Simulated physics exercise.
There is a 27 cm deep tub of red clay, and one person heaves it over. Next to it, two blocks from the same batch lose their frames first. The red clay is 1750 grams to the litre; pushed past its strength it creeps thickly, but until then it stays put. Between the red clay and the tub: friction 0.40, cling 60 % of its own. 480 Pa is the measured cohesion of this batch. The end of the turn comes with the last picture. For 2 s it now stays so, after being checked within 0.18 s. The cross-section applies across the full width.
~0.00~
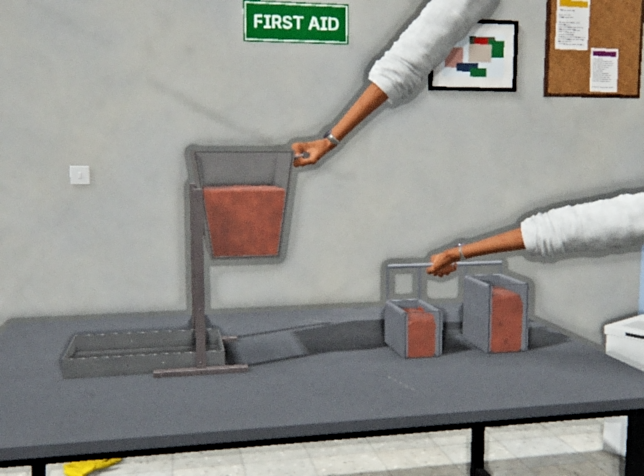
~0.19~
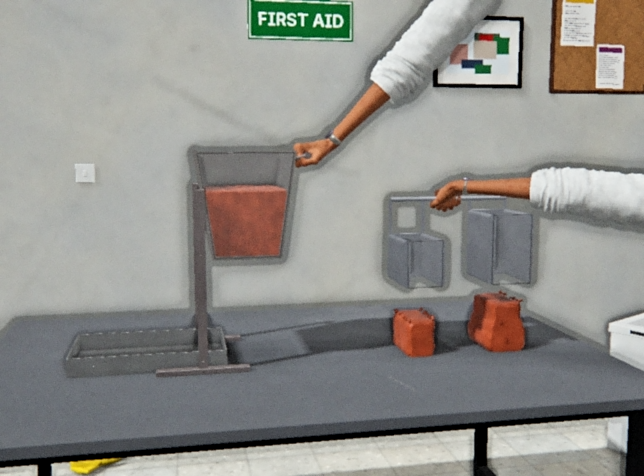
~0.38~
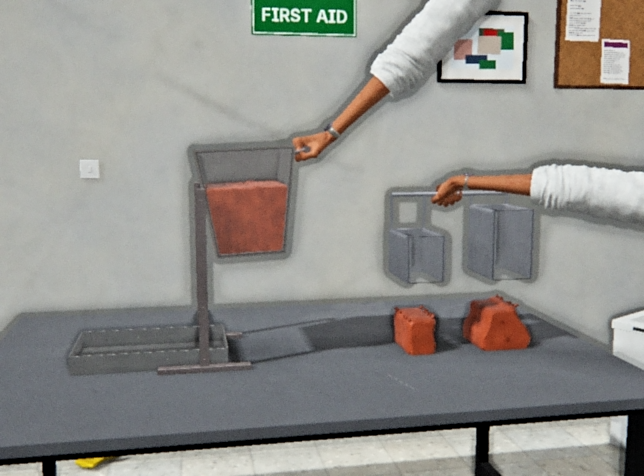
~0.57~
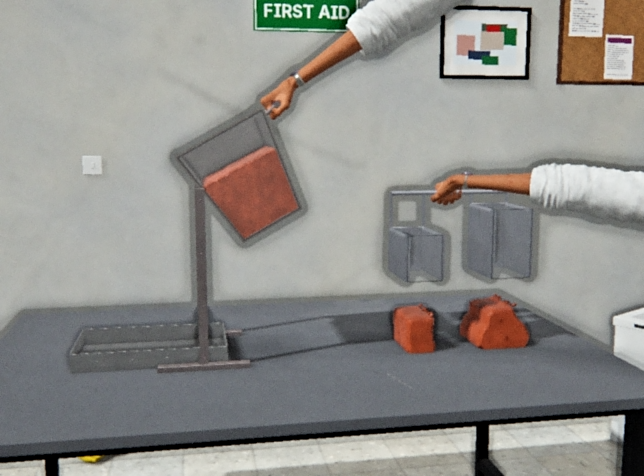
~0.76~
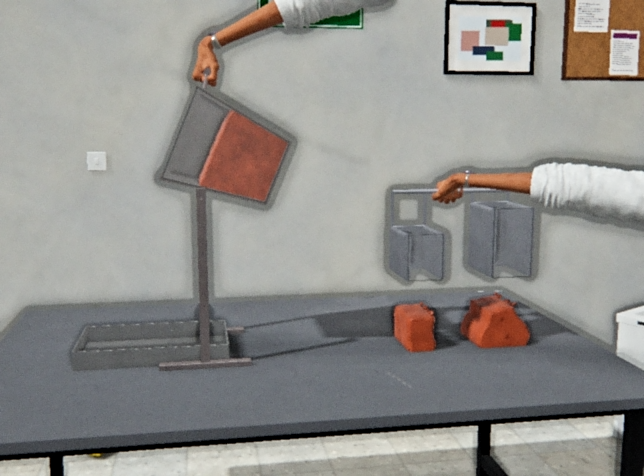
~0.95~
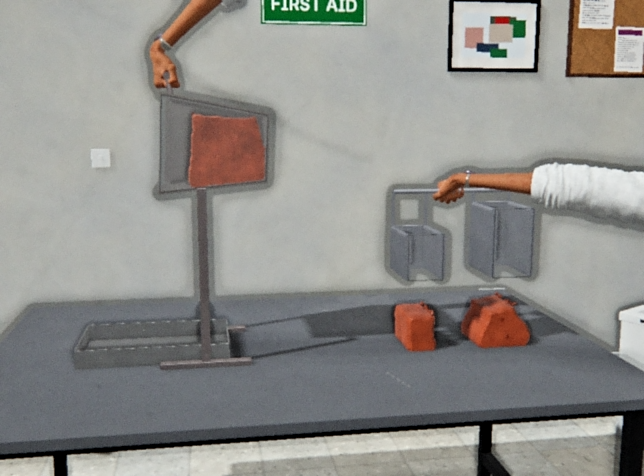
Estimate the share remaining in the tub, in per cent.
Roughly 79 per cent remains in the tub.
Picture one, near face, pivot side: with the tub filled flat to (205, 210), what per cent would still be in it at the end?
Then about 100 %.
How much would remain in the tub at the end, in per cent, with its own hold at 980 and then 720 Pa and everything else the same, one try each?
In order: Around 100 % and around 100 %.
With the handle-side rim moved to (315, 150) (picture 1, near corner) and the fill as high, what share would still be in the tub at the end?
It would be near 55 %.
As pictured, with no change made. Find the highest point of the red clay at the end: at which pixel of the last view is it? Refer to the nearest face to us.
Around (224, 136).
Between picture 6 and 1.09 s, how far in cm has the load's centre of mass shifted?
About 4 cm.
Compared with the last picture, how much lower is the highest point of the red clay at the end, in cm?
5 cm.
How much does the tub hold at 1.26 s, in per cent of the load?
About 95 %.
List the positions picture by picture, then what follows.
The first frame shows handle-side rim at (291, 151), tilt 0 degrees; crest of the red clay at (213, 190); block heights 11 cm, 16 cm (left to right).
The second frame shows handle-side rim at (293, 152), tilt 0 degrees; crest of the red clay at (215, 191); block heights 10 cm, 14 cm (left to right).
The third frame shows handle-side rim at (292, 147), tilt 3 degrees; crest of the red clay at (281, 186); block heights 10 cm, 12 cm (left to right).
The fourth frame shows handle-side rim at (260, 110), tilt 29 degrees; crest of the red clay at (275, 151); block heights 10 cm, 12 cm (left to right).
The fifth frame shows handle-side rim at (196, 88), tilt 67 degrees; crest of the red clay at (235, 112); block heights 10 cm, 12 cm (left to right).
The sixth frame shows handle-side rim at (160, 96), tilt 87 degrees; crest of the red clay at (198, 115); block heights 10 cm, 12 cm (left to right).
After 1.09 s, the tub is at 87 degrees and holds 100 %.
After 1.26 s, the tub is at 87 degrees and holds 96 %.
After 1.43 s, the tub is at 87 degrees and holds 87 %.
After 1.60 s, the tub is at 87 degrees and holds 80 %.
After 2.95 s, the tub is at 87 degrees and holds 79 %.
